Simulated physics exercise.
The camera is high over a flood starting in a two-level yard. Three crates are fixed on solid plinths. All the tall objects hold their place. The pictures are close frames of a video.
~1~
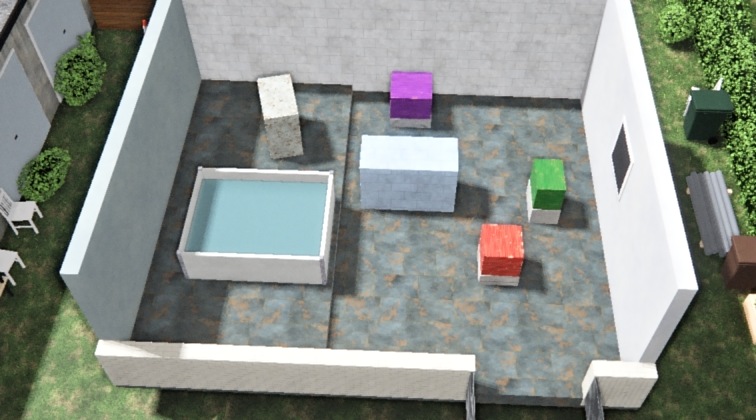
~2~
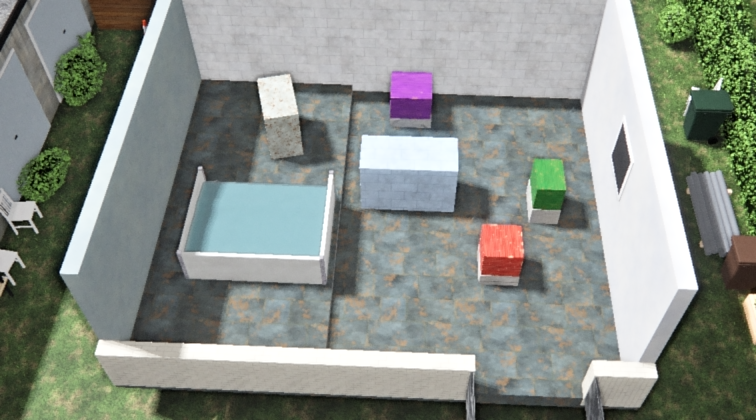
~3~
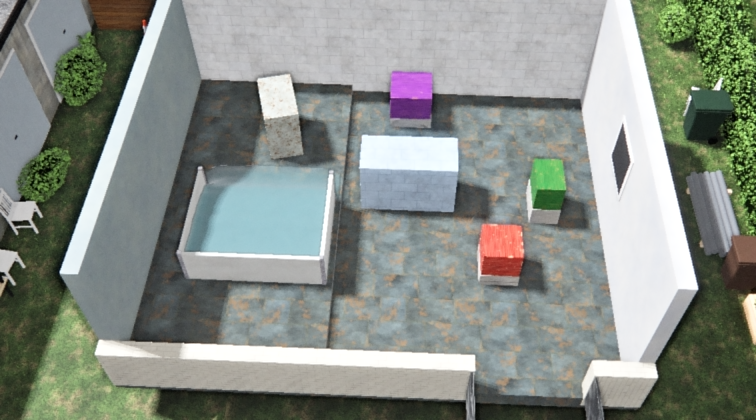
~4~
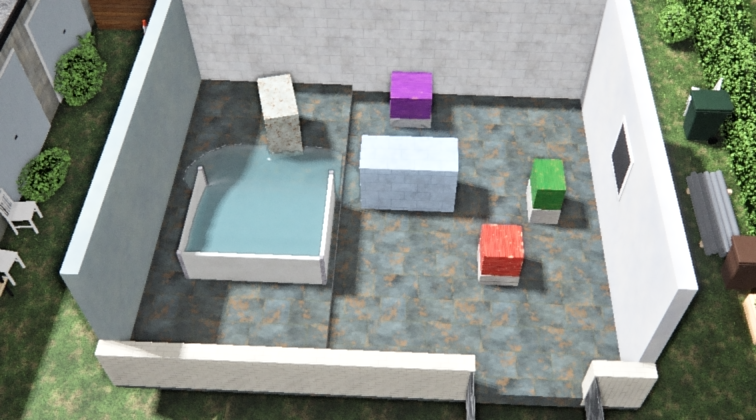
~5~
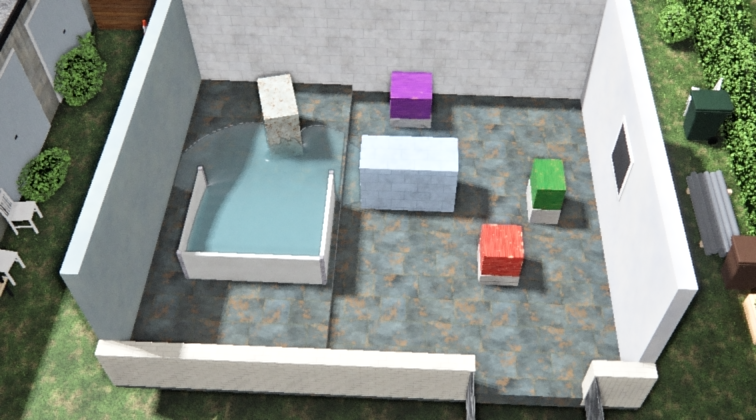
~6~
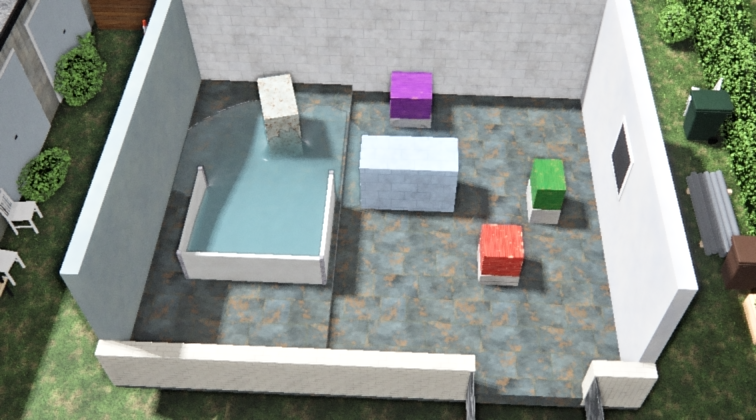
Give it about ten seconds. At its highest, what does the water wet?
In the end: The green crate stays dry; the red crate stays dry; the purple crate gets wet.
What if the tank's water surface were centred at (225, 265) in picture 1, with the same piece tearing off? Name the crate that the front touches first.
First comes the one in purple.
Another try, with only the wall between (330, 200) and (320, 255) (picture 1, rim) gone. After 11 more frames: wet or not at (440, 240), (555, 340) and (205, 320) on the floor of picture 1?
One after the other: Covered, flooded, not flooded.
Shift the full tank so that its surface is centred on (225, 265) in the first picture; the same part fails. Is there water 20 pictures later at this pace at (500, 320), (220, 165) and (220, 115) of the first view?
In turn: Free of water, flooded, wet.
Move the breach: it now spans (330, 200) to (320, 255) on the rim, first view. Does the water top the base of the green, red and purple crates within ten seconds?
Green crate stays dry; red crate is wetted; purple crate escapes it.
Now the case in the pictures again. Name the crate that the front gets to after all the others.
That is the one in red.
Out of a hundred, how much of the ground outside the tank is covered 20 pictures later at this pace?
Close to 50 %.
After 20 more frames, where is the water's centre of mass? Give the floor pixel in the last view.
Around (322, 148).
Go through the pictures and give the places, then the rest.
The first picture shows still water in the water tank at (259, 215).
In the second picture, water pours out on the water tank's far side and has run to (339, 198).
In the third picture, water pours out on the water tank's far side and has run to (344, 188).
In the fourth picture, the front is at a hidden place, out from the gap on the water tank's far side.
In the fifth picture, the front is at a hidden place, out from the gap on the water tank's far side.
In the sixth picture, the front is at (332, 109), out from the gap on the water tank's far side.
A moment on, water covers 25 % of the floor; the green crate not reached, the red crate not reached, the purple crate water round its plinth.
Next, water covers 35 % of the floor; the green crate not reached, the red crate not reached, the purple crate water round its plinth.
Then, water covers 50 % of the floor; the green crate water round its plinth, the red crate not reached, the purple crate water round its plinth.
Later, water covers 70 % of the floor; the green crate water round its plinth, the red crate water round its plinth, the purple crate water round its plinth.
In the end, water covers 90 % of the floor; the green crate stayed above the water, the red crate stayed above the water, the purple crate was topped.
